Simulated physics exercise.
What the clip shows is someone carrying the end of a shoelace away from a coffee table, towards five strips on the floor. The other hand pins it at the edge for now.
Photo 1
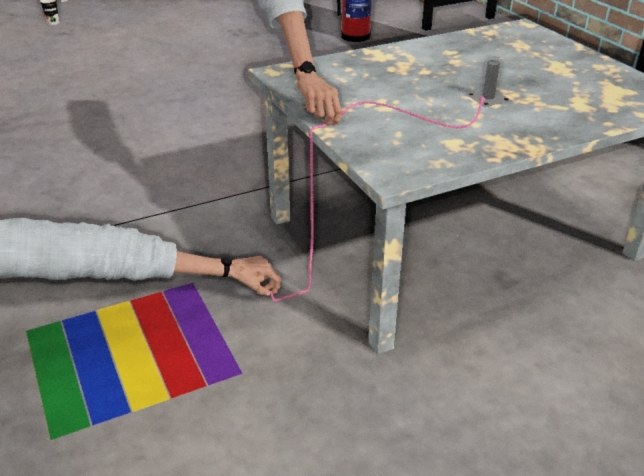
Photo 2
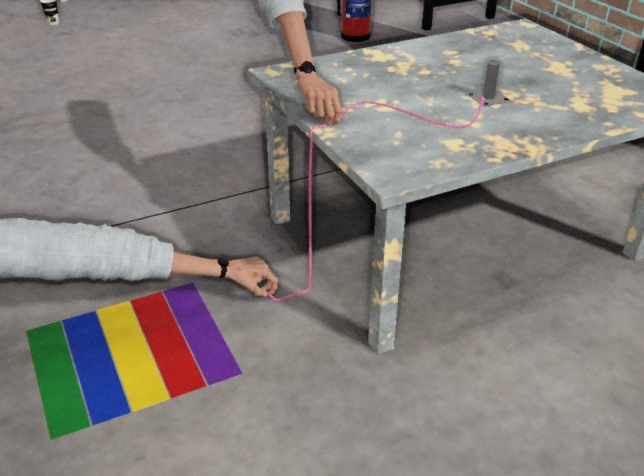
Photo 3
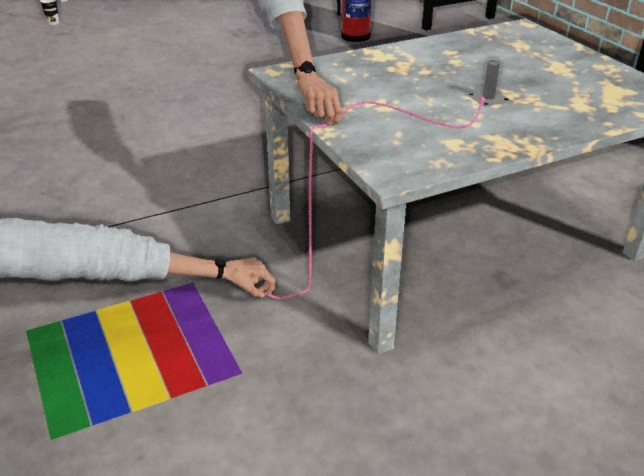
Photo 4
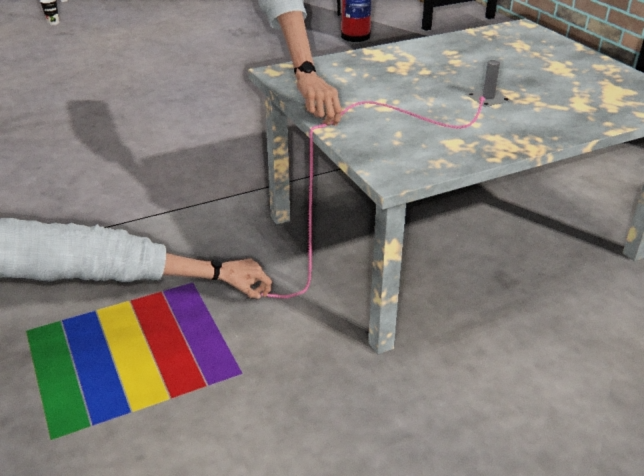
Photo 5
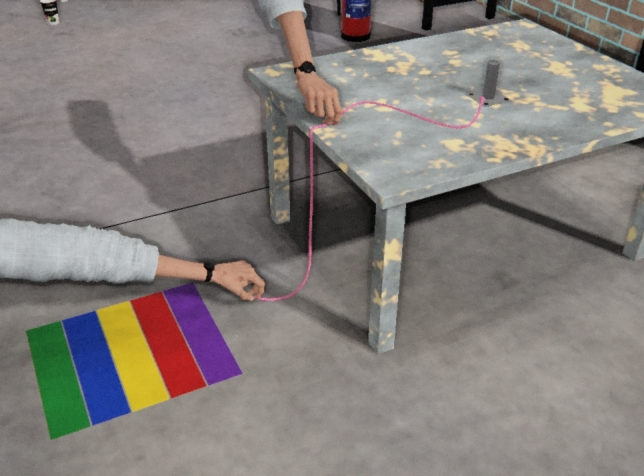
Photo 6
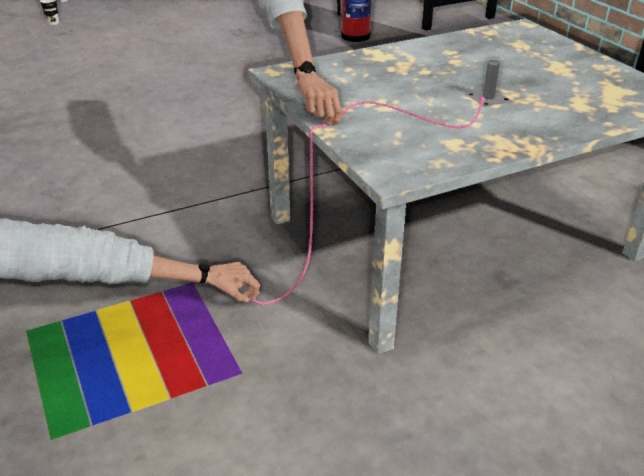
The free end of a pink shoelace, pinched in a hand near the floor, starts just right of the purple strip in a row of five coloured strips. The hand draws it slightly leftward, and the hanging lace bends into a softer curve while another hand presses it at the table's edge.
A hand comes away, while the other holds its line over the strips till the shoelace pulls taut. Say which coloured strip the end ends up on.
It ends up on the green strip.
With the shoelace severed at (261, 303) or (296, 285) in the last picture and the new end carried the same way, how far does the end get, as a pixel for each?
Taking them in turn, near (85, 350) and near (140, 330).
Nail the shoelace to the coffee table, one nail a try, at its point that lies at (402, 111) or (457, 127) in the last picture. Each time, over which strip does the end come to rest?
Taking them in turn: Yellow; blue.
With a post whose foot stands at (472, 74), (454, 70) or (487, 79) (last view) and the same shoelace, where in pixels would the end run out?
In order, the pixels are (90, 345), (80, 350) and (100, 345).
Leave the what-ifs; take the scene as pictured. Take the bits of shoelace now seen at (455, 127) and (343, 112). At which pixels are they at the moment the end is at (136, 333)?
(411, 110) for the first, (308, 162) for the second.
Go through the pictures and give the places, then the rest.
In the first picture, end (271, 292); purple (216, 361); red (181, 373); yellow (144, 385); blue (105, 398); green (65, 411).
In the second picture, end (268, 292); shoelace through (478, 114) (419, 117) (354, 106) (311, 144) (310, 215) (310, 274).
In the third picture, end (265, 293).
In the fourth picture, end (261, 295); shoelace through (478, 114) (419, 117) (354, 106) (311, 144) (310, 215) (310, 274).
In the fifth picture, end (255, 297).
In the sixth picture, end (250, 298); shoelace through (478, 114) (419, 117) (354, 106) (311, 144) (312, 215) (302, 275).
A little later, end near (136, 333); over yellow.
Next, end near (87, 348); over blue.
When it is tight, end near (58, 357); over green. It gets as far as the green strip.
